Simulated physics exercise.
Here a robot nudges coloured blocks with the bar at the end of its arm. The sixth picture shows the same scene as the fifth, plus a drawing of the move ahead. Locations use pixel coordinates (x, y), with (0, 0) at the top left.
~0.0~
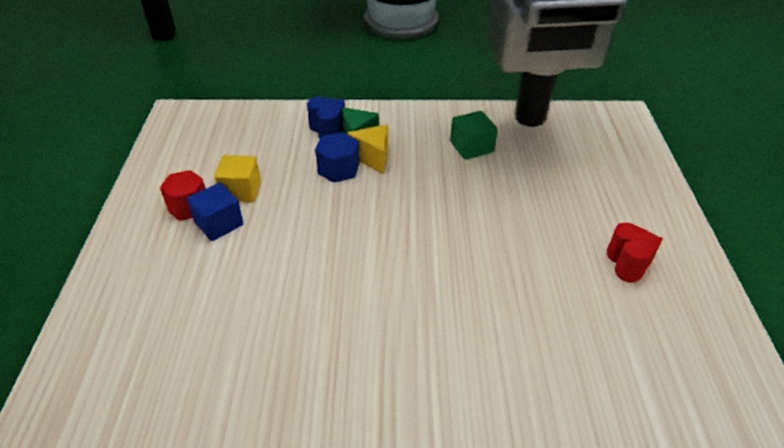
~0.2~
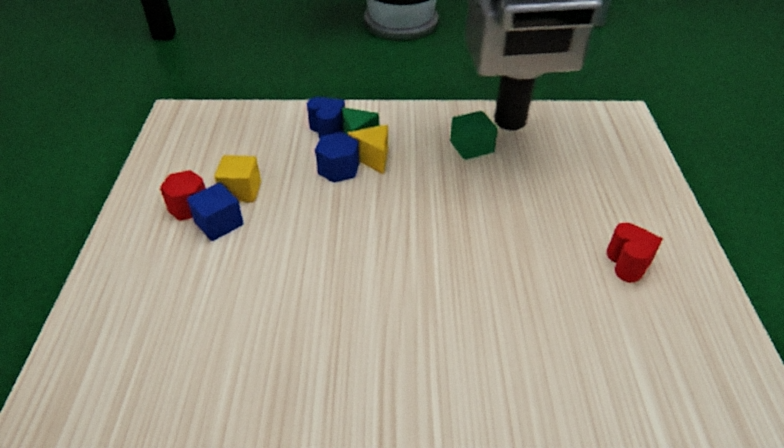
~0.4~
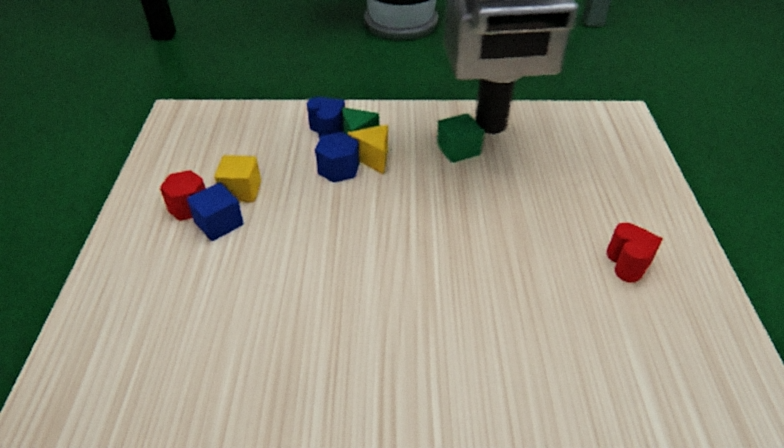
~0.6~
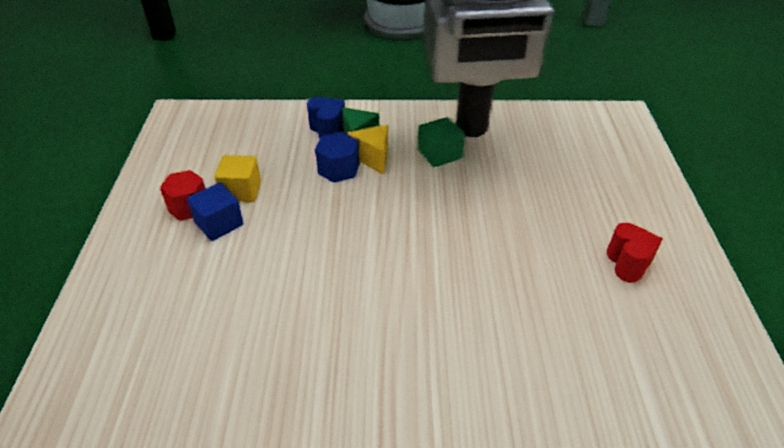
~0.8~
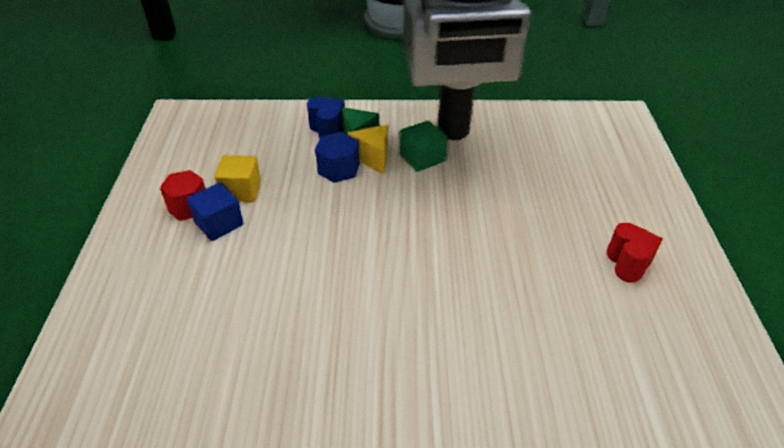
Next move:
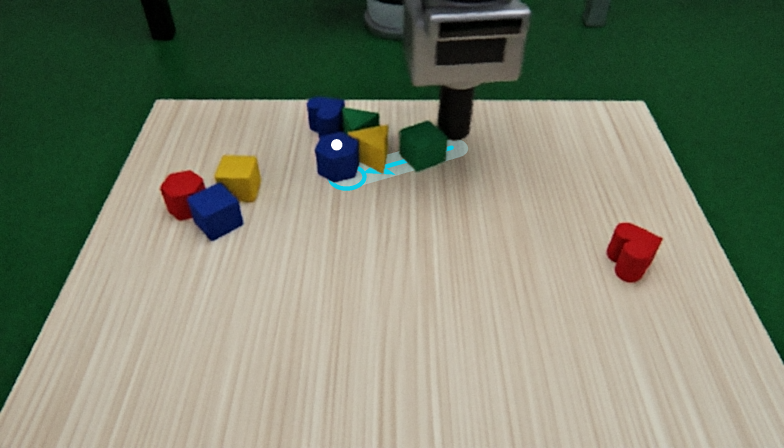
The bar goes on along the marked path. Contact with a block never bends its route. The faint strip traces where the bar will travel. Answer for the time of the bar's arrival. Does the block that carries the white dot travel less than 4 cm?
Short answer: No.
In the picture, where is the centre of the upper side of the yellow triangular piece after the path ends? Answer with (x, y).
When the path ends, it will be at (292, 130).
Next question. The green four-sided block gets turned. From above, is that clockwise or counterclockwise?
Viewed from above, clockwise.
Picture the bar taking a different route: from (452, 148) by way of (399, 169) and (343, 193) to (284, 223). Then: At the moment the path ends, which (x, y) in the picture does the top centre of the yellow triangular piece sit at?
The middle of its top is at (319, 127).
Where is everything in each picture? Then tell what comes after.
In the first frame, bar tip (530, 119); block tops, blue six-sided block (337, 145); green triangular piece (358, 116); yellow triangular piece (373, 135); green four-sided block (475, 123).
In the second frame, bar (510, 122); blocks unchanged.
In the third frame, bar (491, 126); green four-sided block (461, 125).
In the fourth frame, bar (472, 129); green four-sided block (442, 129).
In the fifth frame, bar (453, 132); blue six-sided block (337, 145); green triangular piece (358, 116); yellow triangular piece (373, 135); green four-sided block (423, 133).
Path on the board, from (452, 148) to (347, 177); the dot is on the blue six-sided block.
What follows on the original path. One third of the way, bar (418, 142); blue six-sided block (324, 149), turned 15° anticlockwise; green triangular piece (355, 116), turned 20° clockwise; yellow triangular piece (352, 134); green four-sided block (384, 140), turned 25° clockwise.
Two thirds of the way, bar (383, 152); blue six-sided block (300, 153), turned 60° anticlockwise; green triangular piece (350, 114), turned 45° clockwise; yellow triangular piece (318, 132); green four-sided block (345, 145), turned 45° clockwise.
At the end, bar (346, 161); blue six-sided block (269, 156), turned 85° anticlockwise; green triangular piece (350, 114), turned 45° clockwise; yellow triangular piece (292, 130), turned 20° clockwise; green four-sided block (313, 145), turned 55° clockwise.
